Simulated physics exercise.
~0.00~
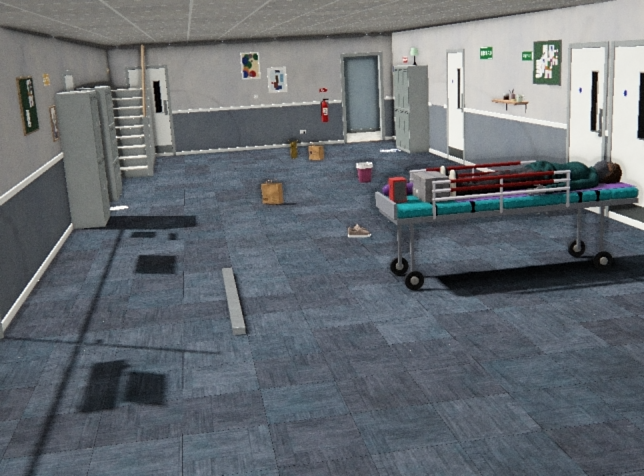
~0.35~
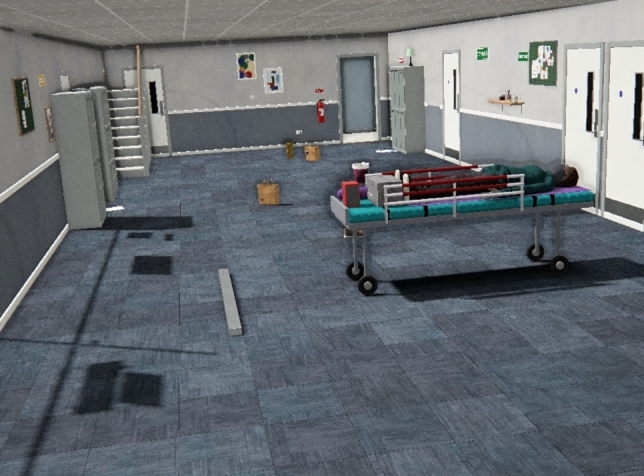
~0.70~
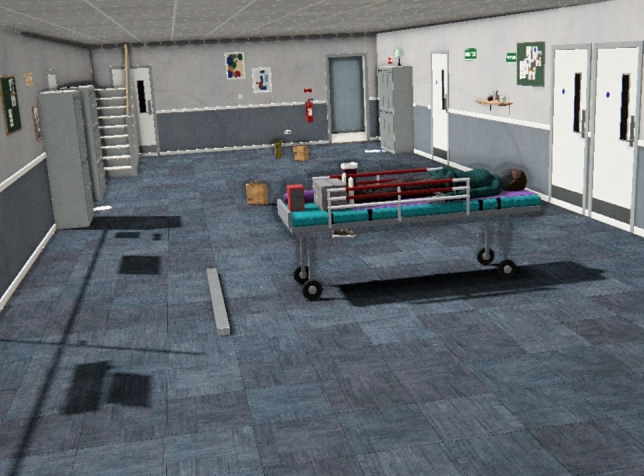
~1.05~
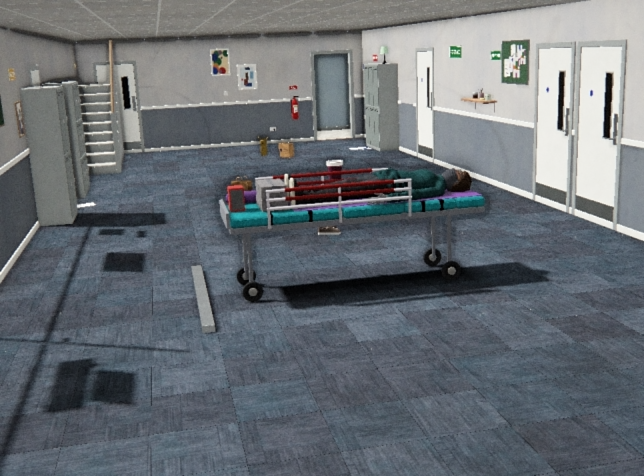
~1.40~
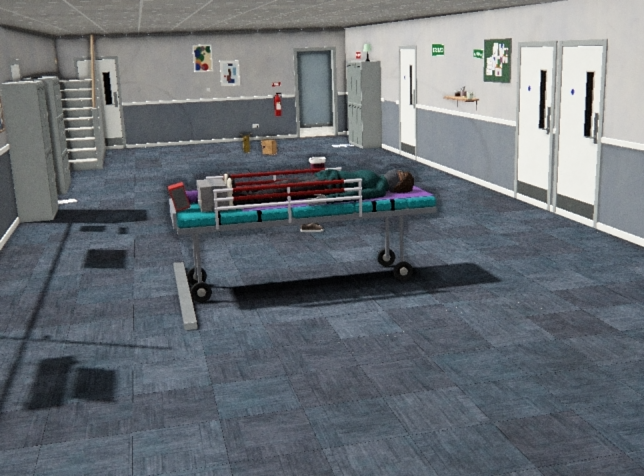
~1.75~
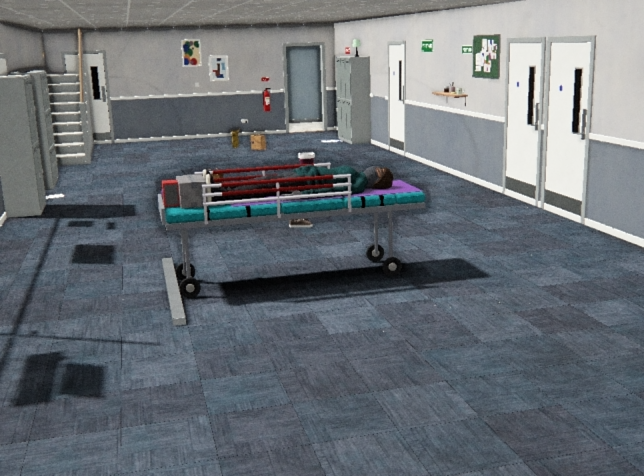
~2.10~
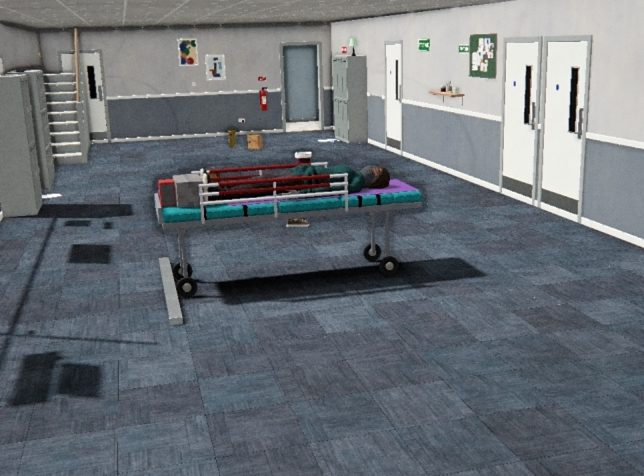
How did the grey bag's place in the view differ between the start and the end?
At the start the grey bag was a little right of the middle of the view, and by the end it was well to the left of the middle, still on the trolley.
